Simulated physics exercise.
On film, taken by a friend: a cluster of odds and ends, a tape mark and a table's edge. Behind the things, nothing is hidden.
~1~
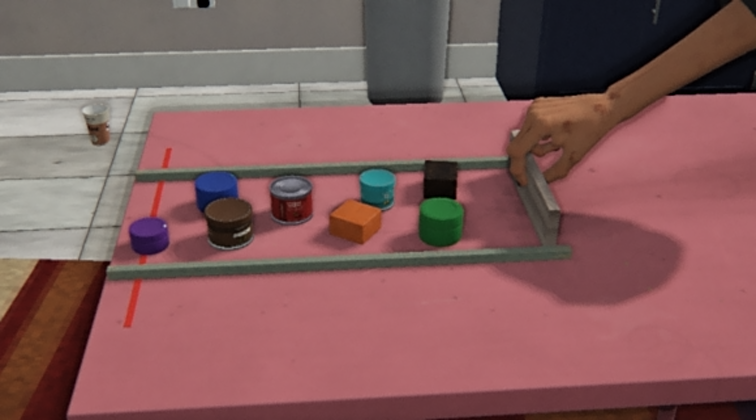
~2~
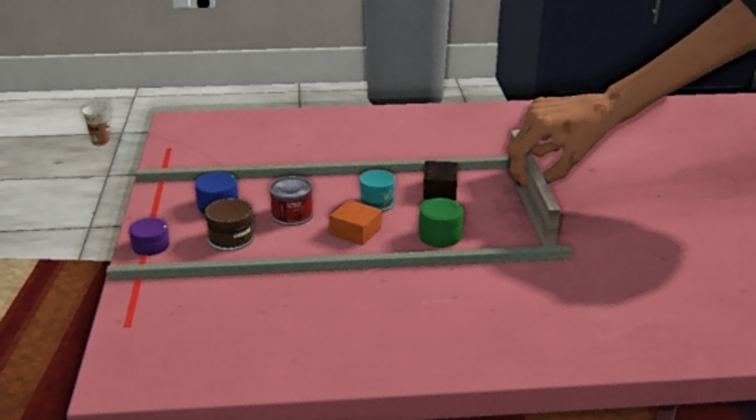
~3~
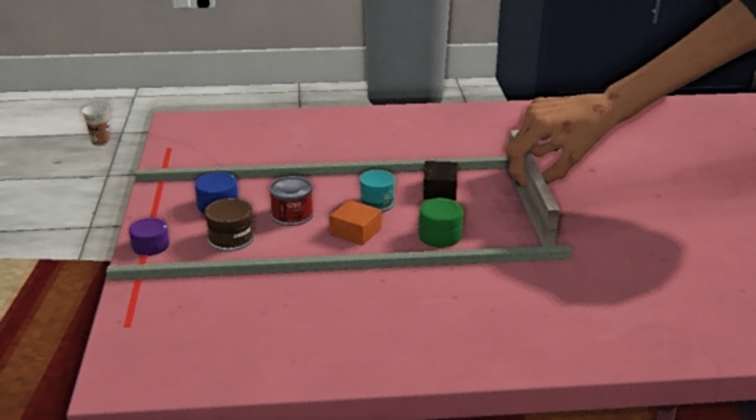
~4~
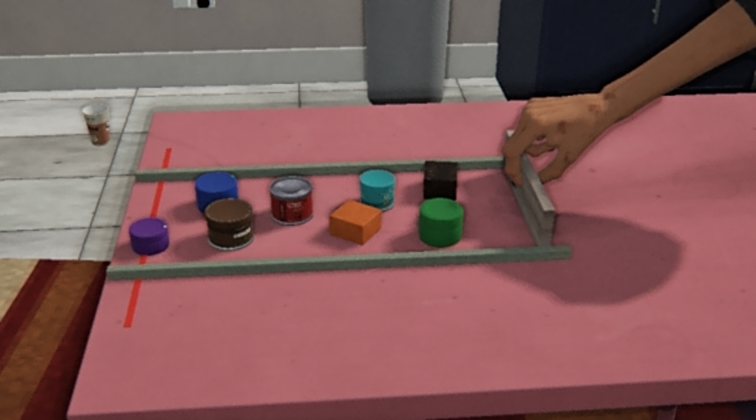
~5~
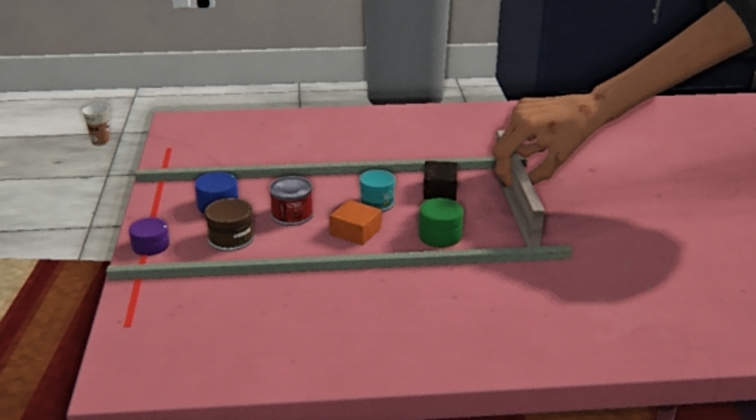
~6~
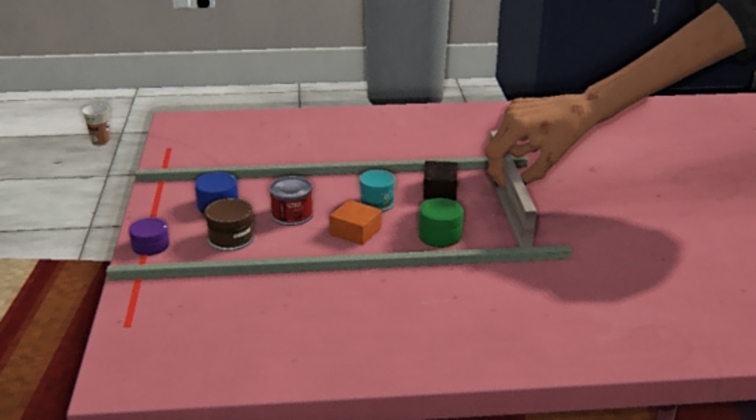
On a pink tabletop, a hand slides a grey board slightly left between two rails, while the colourful tins and blocks stay still.
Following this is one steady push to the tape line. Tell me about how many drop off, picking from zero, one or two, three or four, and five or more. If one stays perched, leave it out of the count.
There will be five or more losses over the edge.
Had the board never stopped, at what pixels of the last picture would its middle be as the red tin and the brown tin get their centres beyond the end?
Around (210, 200), then around (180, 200).
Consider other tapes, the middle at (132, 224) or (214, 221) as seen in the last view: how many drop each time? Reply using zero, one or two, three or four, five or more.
The falls would be at least five; one to two.
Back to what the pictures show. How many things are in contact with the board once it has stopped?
The figure is 2.
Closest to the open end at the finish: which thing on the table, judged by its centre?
The orange block finishes closest.
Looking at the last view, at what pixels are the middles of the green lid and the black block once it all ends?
You'll see the green lid at (122, 234), with the black block at (138, 193).
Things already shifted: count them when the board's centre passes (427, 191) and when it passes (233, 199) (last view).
3 and 8.
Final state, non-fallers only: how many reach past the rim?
It totals 3.
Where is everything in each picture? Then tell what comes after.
In the first frame, purple lid (149, 236); blue lid (217, 194); brown tin (230, 224); board (532, 187); tape (152, 223).
In the second frame, blue lid (217, 194); red tin (292, 201).
In the third frame, brown tin (230, 224); black block (440, 180).
In the fourth frame, purple lid (149, 236); turquoise tin (377, 191).
In the fifth frame, blue lid (217, 194); green lid (441, 223).
In the sixth frame, purple lid (149, 236); blue lid (217, 194); brown tin (230, 224); board (509, 188); tape (152, 223).
Soon after, none off yet; purple lid at rest near (149, 236); blue lid at rest near (217, 194); brown tin at rest near (230, 224).
In the end, the number that fall off is five or more; gone, turquoise tin, red tin, brown tin, blue lid and purple lid.
